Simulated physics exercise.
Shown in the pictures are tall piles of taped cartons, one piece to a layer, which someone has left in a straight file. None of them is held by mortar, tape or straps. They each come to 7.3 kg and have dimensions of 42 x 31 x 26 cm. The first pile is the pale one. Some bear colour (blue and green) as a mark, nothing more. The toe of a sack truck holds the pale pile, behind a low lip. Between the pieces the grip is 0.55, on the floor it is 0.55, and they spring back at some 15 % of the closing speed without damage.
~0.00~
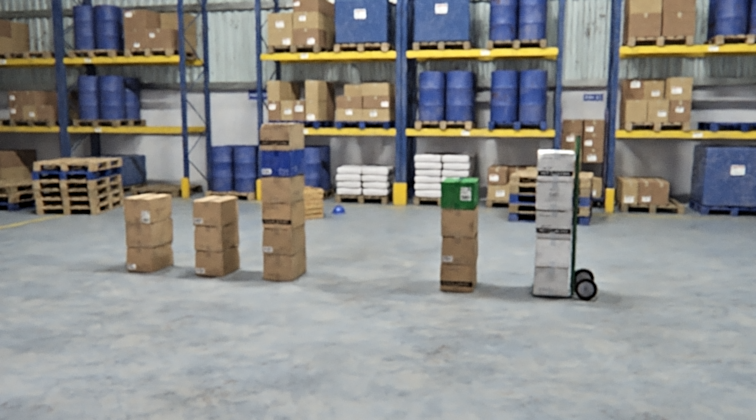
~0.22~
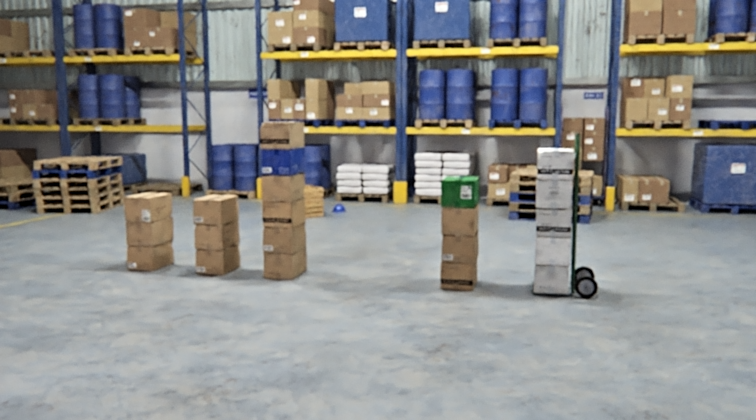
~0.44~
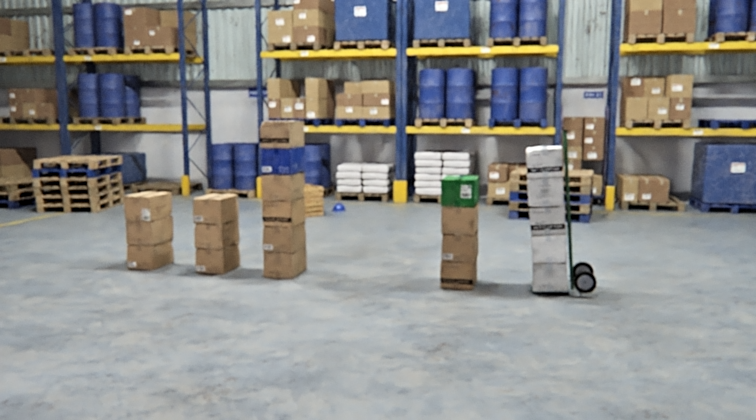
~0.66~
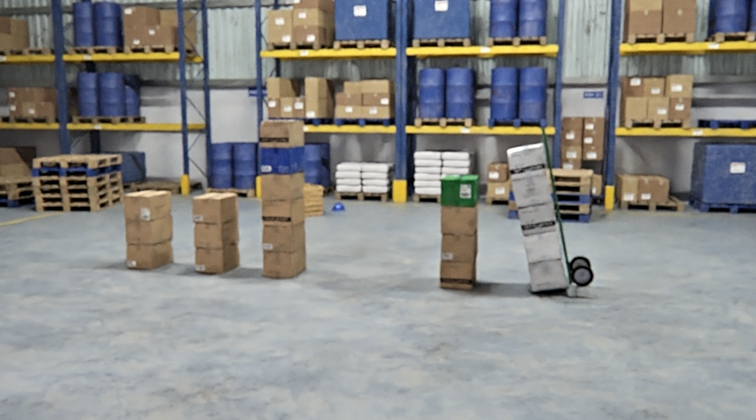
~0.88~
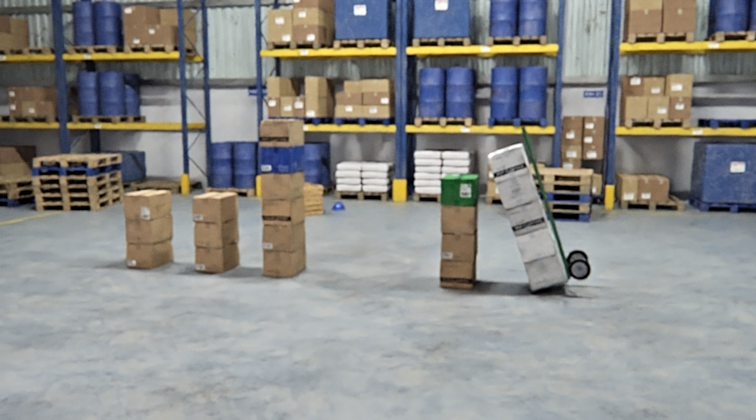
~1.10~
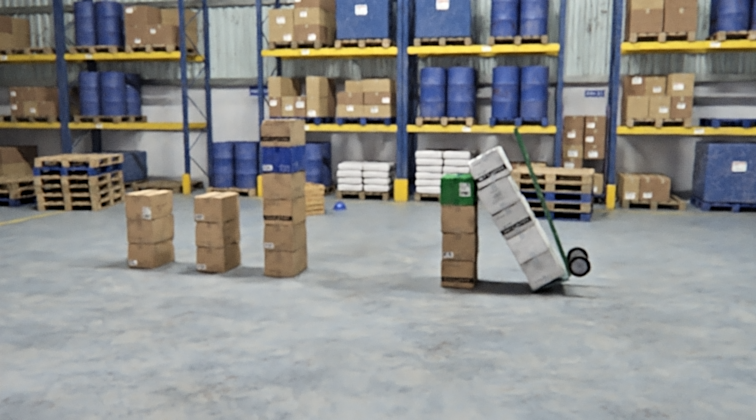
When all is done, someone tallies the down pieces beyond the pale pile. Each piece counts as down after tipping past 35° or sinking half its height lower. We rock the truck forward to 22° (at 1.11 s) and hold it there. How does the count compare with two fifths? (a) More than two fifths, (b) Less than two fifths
The answer is b.
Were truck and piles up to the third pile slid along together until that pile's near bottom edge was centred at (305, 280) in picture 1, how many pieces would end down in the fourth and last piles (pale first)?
It would come to fourth 0, last 0.
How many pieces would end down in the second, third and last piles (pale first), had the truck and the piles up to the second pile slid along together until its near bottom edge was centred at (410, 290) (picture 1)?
Pile by pile that makes second 4, third 0, last 0.
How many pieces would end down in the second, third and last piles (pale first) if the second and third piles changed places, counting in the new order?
Second 5, third 0, last 0.
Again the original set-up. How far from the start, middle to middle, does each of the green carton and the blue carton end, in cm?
Estimate: Green near 160 cm, blue near 0 cm.
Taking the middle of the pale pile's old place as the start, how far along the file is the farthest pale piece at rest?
180 cm.
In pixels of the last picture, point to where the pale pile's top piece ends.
Somewhere about (367, 233).
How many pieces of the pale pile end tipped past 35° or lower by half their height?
That happens to 5 of them.
Around 1.36 s, 3 of the pale pile down; none of the 16 other cartons down, 4 disturbed; green carton tipped 7°.
Around 1.74 s, 5 of the pale pile down; none of the 16 other cartons down, 4 disturbed; green carton tipped 26°.
Around 2.02 s, 5 of the pale pile down; 4 of the 16 other cartons down; green carton tipped 62°, 41 cm lower.
Around 2.34 s, 5 of the pale pile down; 4 of the 16 other cartons down; green carton upside down.
Finally (3.2 s), 5 of the pale pile down; 4 of the 16 other cartons down; green carton on its side; blue carton unmoved. That is 25 per cent. Seen by the last camera, middles, green carton near (319, 254), blue carton near (284, 159).
